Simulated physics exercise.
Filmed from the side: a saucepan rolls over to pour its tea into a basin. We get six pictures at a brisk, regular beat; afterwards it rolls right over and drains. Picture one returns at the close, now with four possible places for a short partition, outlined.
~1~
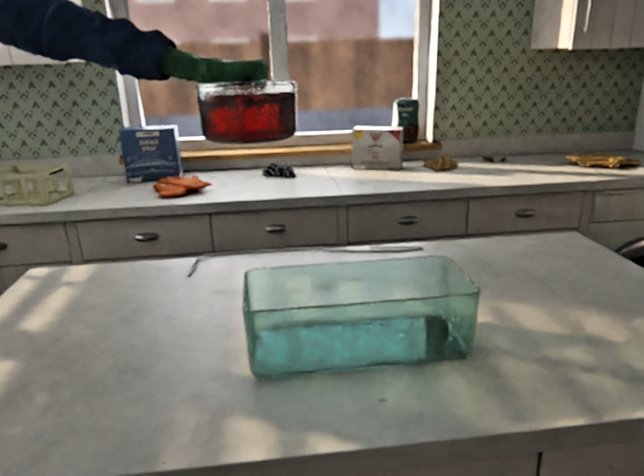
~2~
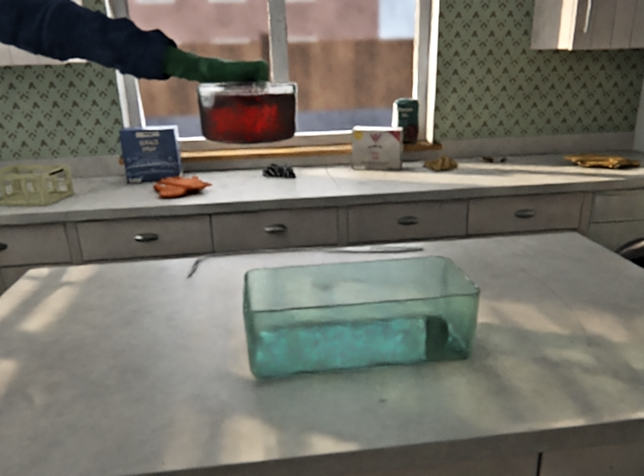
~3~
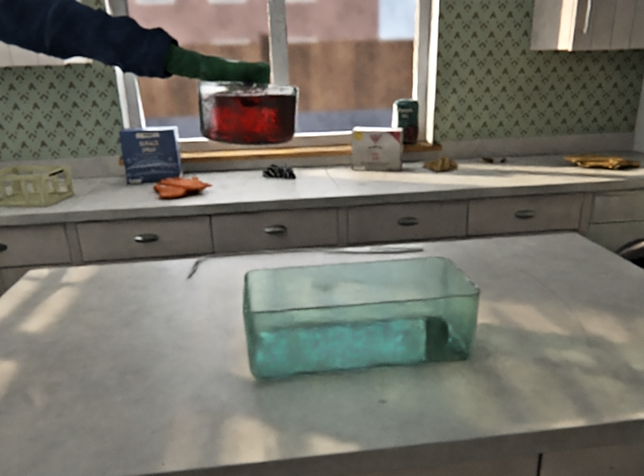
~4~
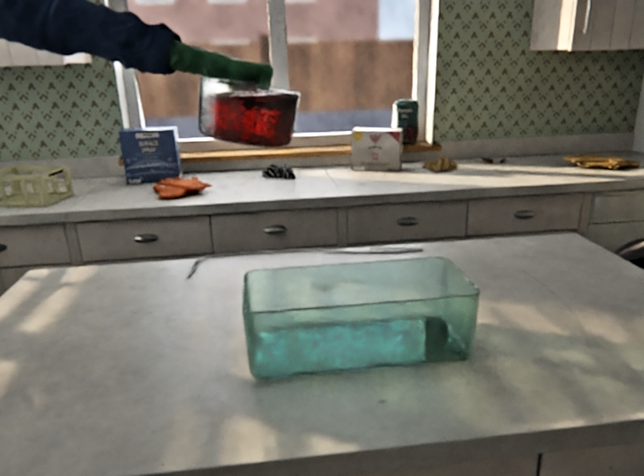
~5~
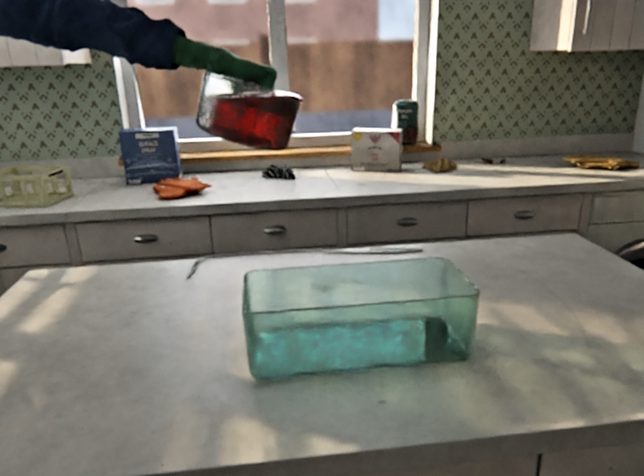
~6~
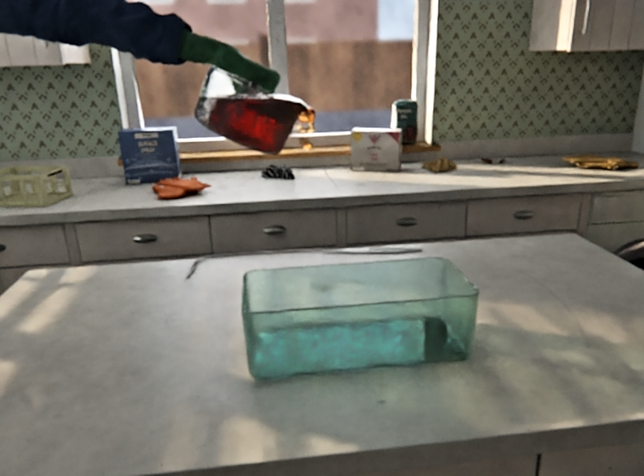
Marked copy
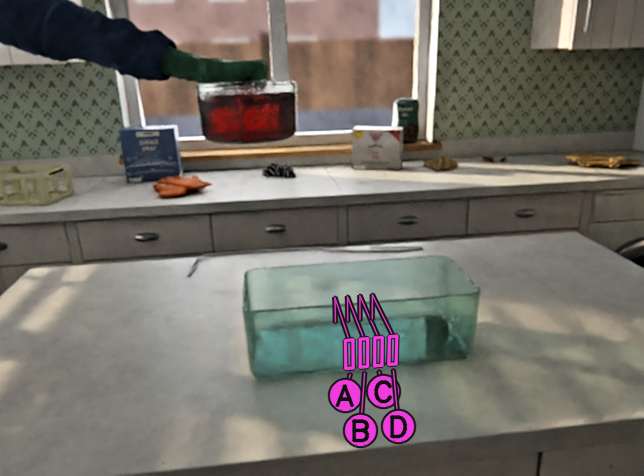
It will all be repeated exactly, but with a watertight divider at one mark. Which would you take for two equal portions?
Place C does it best.
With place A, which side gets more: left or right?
More ends on the right.
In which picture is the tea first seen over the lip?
Picture 5.
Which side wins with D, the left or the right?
The left side.
On the marked copy, A at (350, 374); B at (364, 372); C at (379, 371); D at (393, 369).
For place A, about 17 % ends left of the wall and 80 % right of it; 3 % is lost outside.
For place B, about 30 % ends left of the wall and 68 % right of it; 3 % is lost outside.
For place C, about 48 % ends left of the wall and 49 % right of it; 3 % is lost outside.
For place D, about 75 % ends left of the wall and 21 % right of it; 4 % is lost outside.
